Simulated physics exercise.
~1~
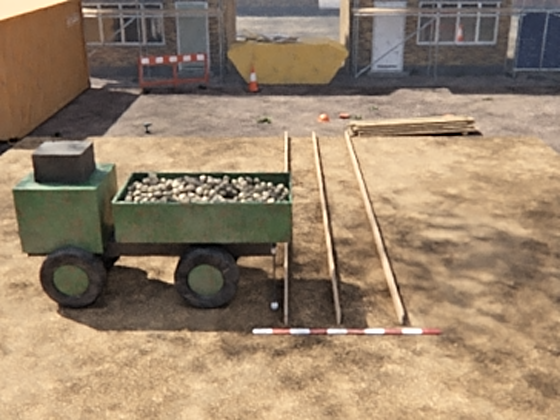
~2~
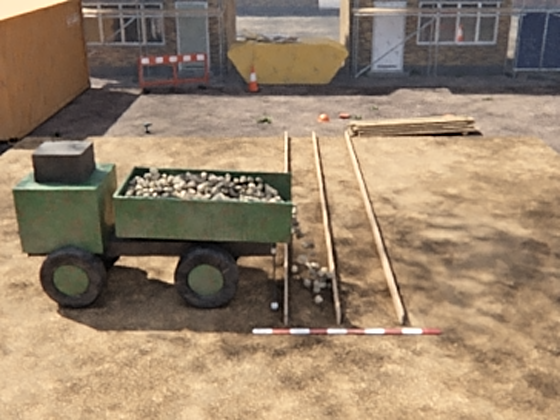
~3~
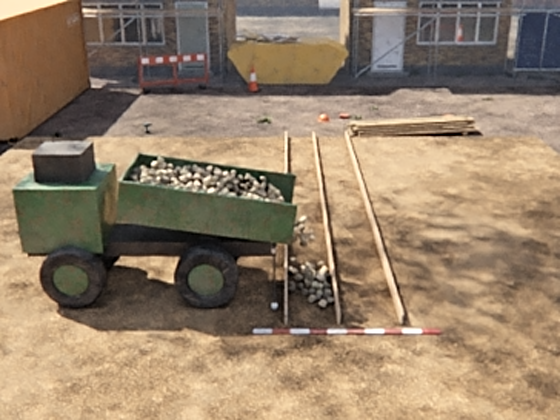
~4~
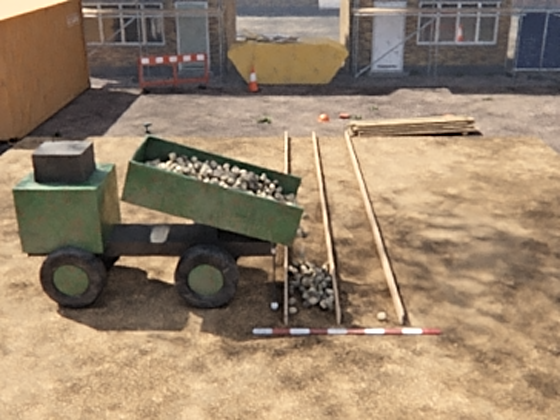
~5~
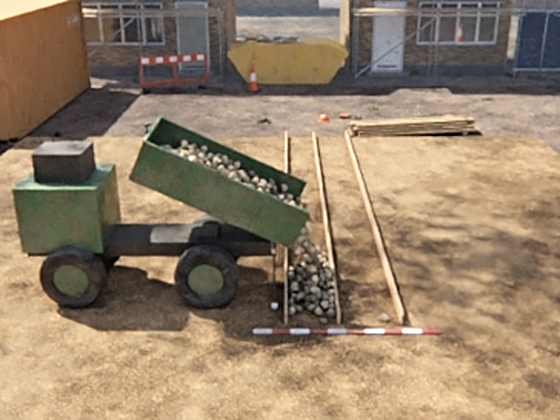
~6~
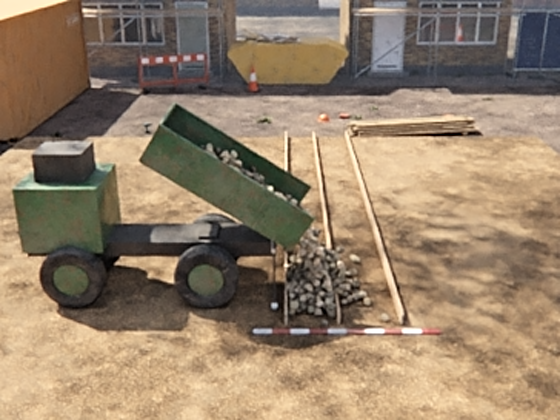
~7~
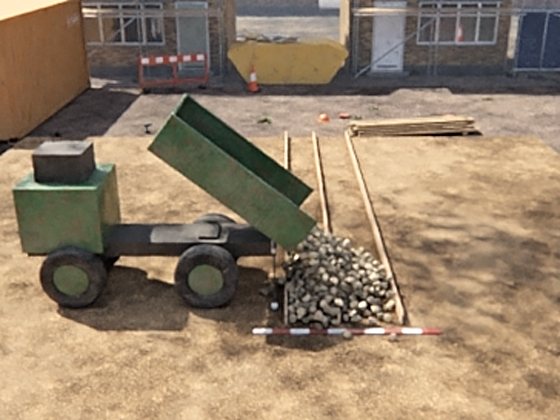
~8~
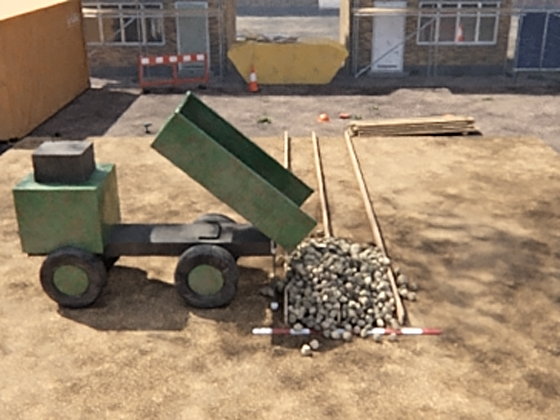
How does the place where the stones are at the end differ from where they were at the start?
At the start the stones were loaded in the green body of the truck. By the end they lay lower down and further right, in a heap on the ground across the boards behind it.
